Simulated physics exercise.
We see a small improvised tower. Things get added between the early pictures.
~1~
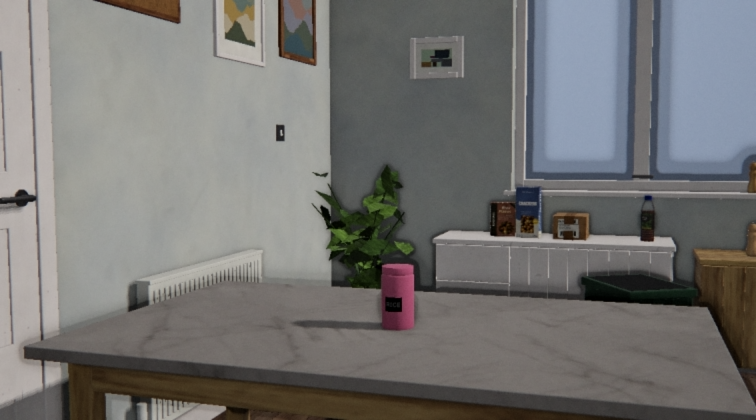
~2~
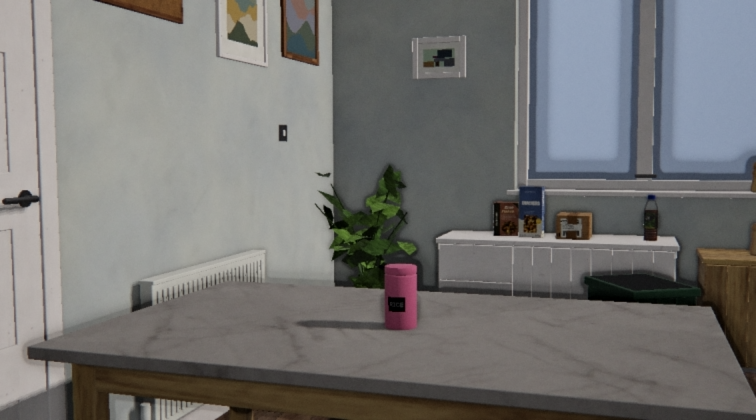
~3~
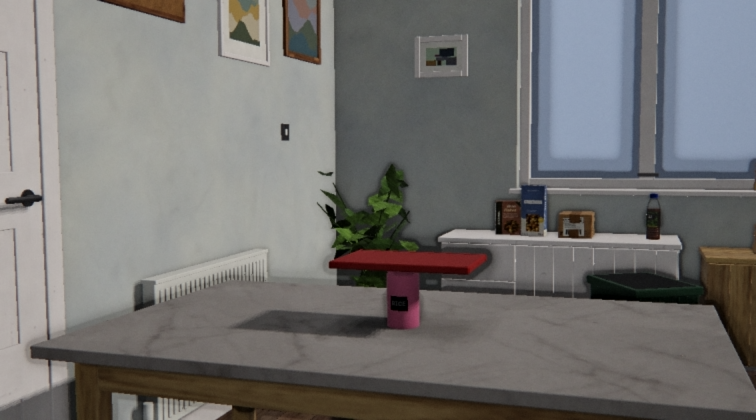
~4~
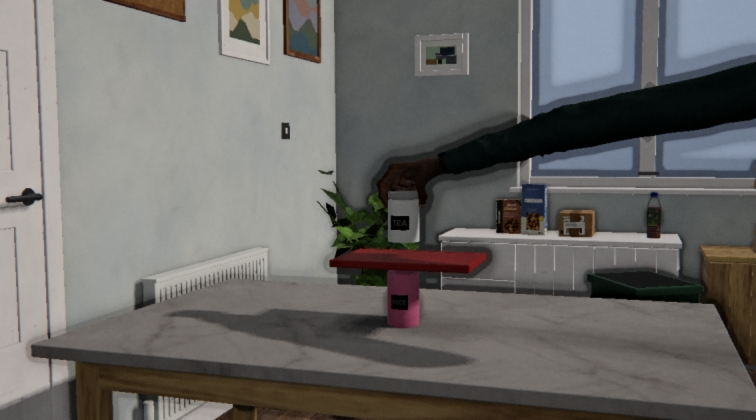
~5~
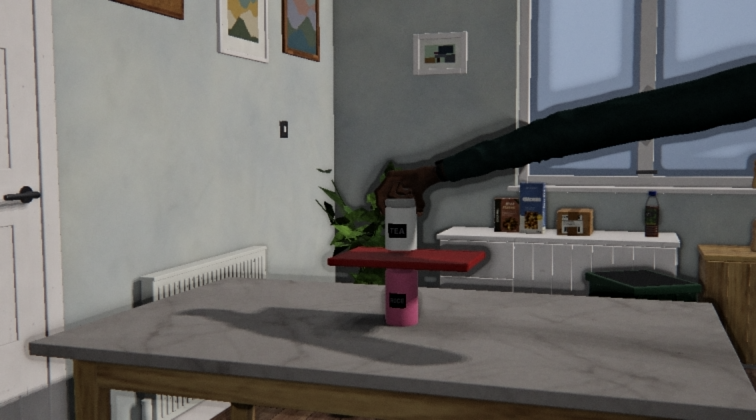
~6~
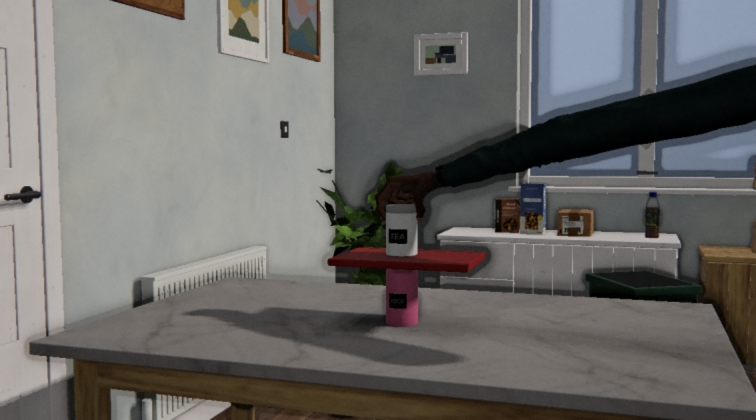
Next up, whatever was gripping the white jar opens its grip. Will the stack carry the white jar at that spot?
Ah, it stays steady all along.
Then, 0.20 s later than the last frame, all is still.
Then, 0.60 s later than the last frame, white jar resting near (402, 230).
When it is over, all 3 as before. End places, in pixels of the last picture, white jar near (402, 230). The stack keeps its balance.
